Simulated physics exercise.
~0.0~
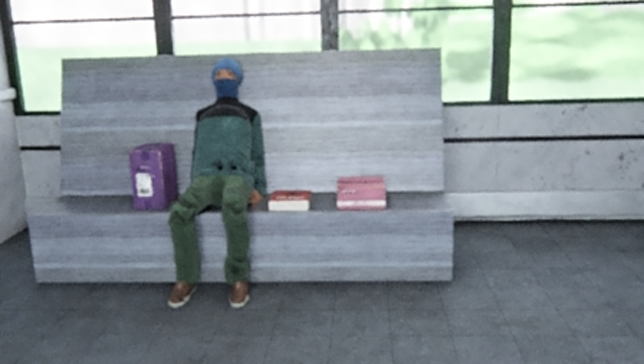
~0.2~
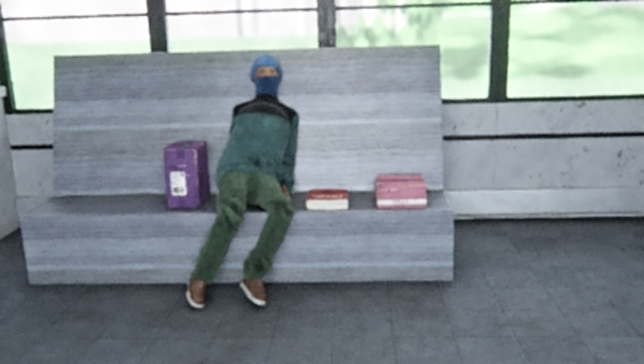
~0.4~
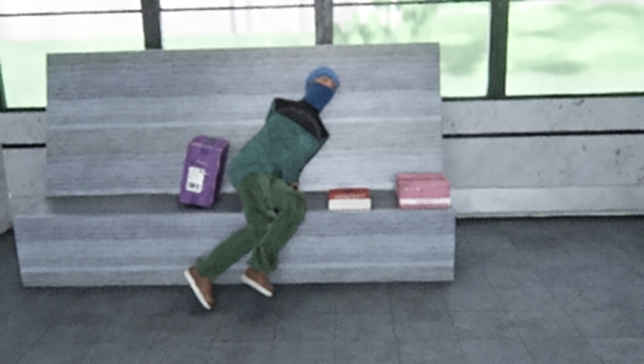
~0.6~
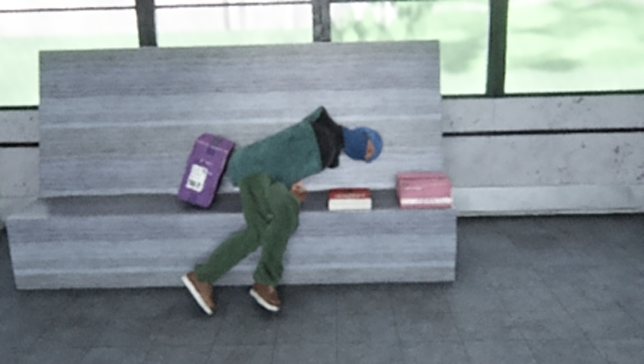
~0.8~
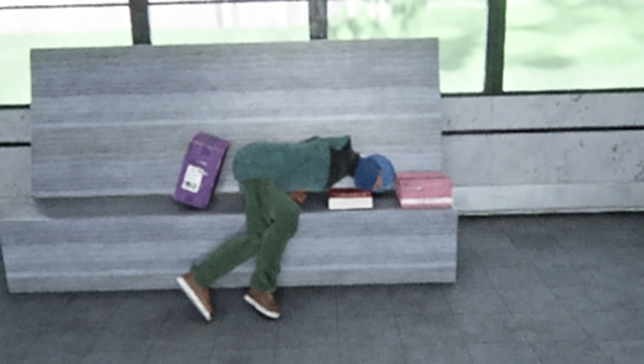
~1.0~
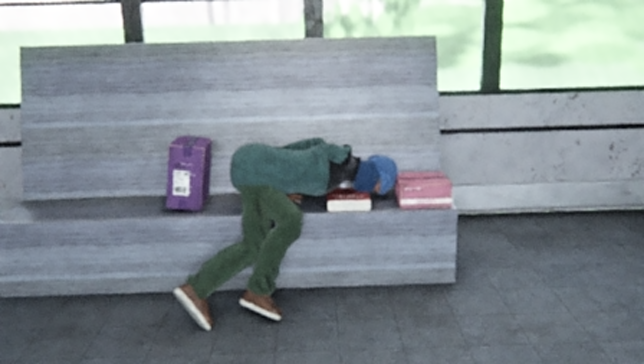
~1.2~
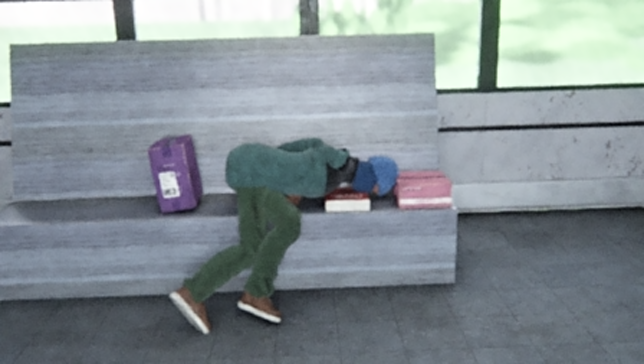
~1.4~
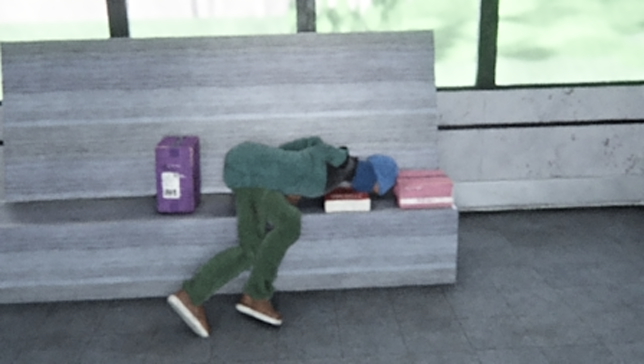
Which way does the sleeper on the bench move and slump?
The sleeper moves to the right, sliding along the seat and slumping over toward the red folder and the pink carton.
